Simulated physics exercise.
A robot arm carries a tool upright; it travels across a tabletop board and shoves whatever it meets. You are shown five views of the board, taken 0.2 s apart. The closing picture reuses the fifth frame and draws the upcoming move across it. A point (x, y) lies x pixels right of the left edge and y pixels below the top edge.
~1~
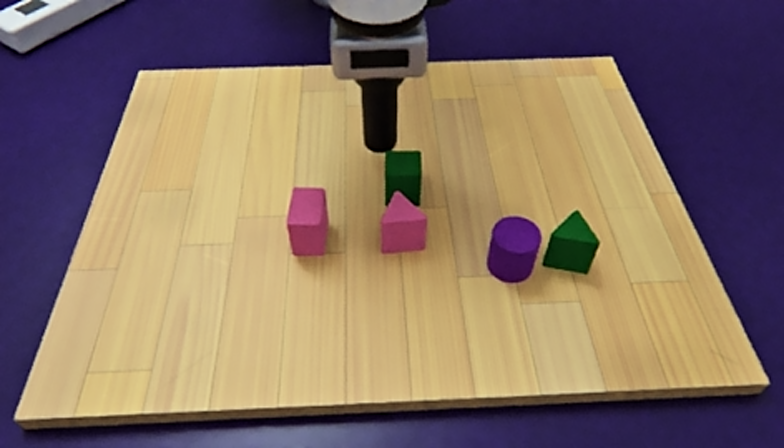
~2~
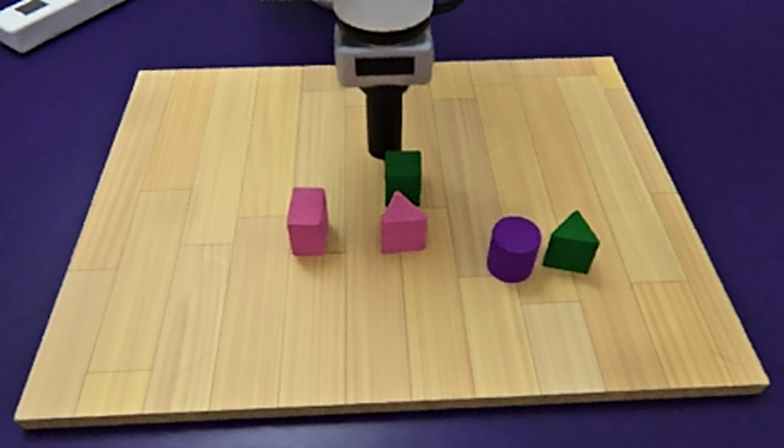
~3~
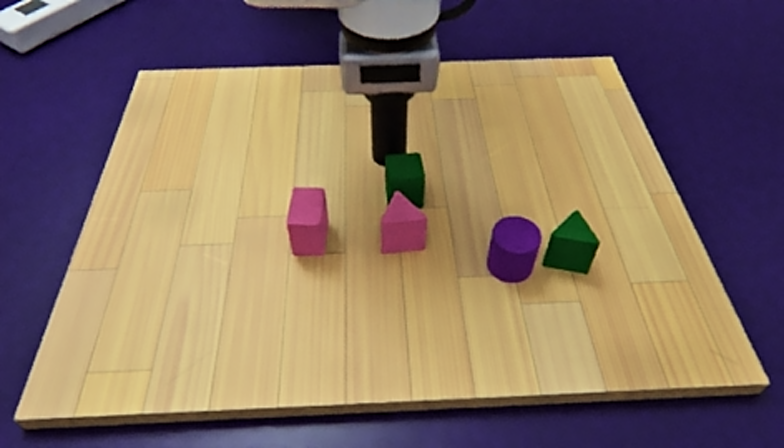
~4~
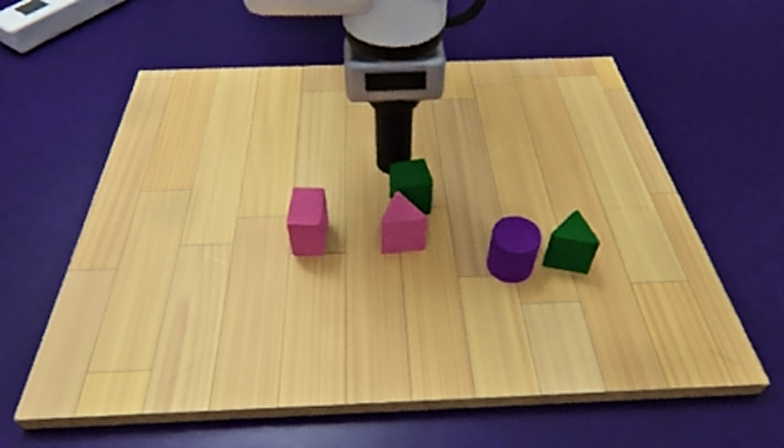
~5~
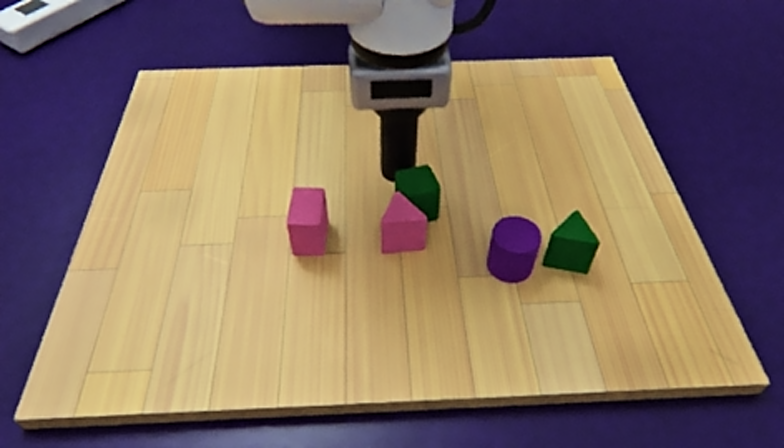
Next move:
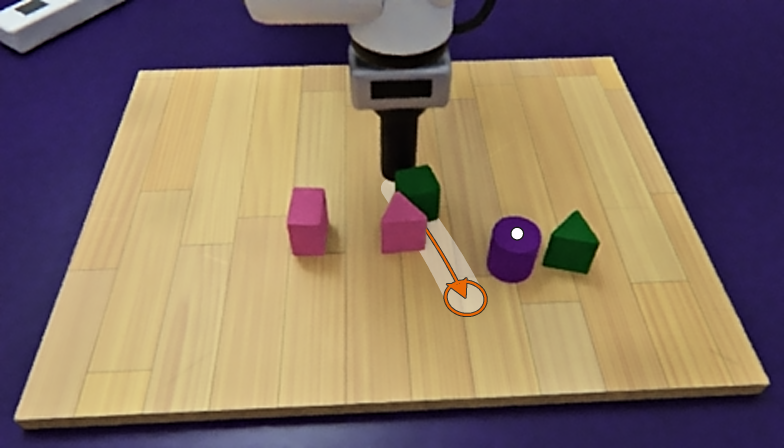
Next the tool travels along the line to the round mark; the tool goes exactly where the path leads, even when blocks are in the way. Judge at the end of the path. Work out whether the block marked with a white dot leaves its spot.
Once the path is done, it is somewhere new.
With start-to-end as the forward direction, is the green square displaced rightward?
No, I don't think so.
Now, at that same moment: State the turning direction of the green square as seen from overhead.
From above, the green square will be seen to turn anti-clockwise.
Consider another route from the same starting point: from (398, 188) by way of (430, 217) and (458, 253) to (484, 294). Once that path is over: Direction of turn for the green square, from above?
Rotation: Counter-clockwise.
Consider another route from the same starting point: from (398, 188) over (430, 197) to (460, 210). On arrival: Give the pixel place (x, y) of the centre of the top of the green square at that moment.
My estimate: (444, 201).
Drawn move, from (398, 188) through (432, 238) to (466, 298); the dot is on the purple disc.
On the path given first. One third of the way, tool at (421, 204); green square at (449, 211), turned 25° anticlockwise.
Two thirds of the way, tool at (445, 241); pink triangle at (401, 215), turned 10° clockwise; green square at (486, 243), turned 60° anticlockwise; purple disc at (532, 239); green triangle at (580, 229).
At the end, tool at (468, 282); pink triangle at (401, 215), turned 10° clockwise; green square at (520, 269), turned 110° anticlockwise; purple disc at (553, 248); green triangle at (592, 226), turned 25° anticlockwise.
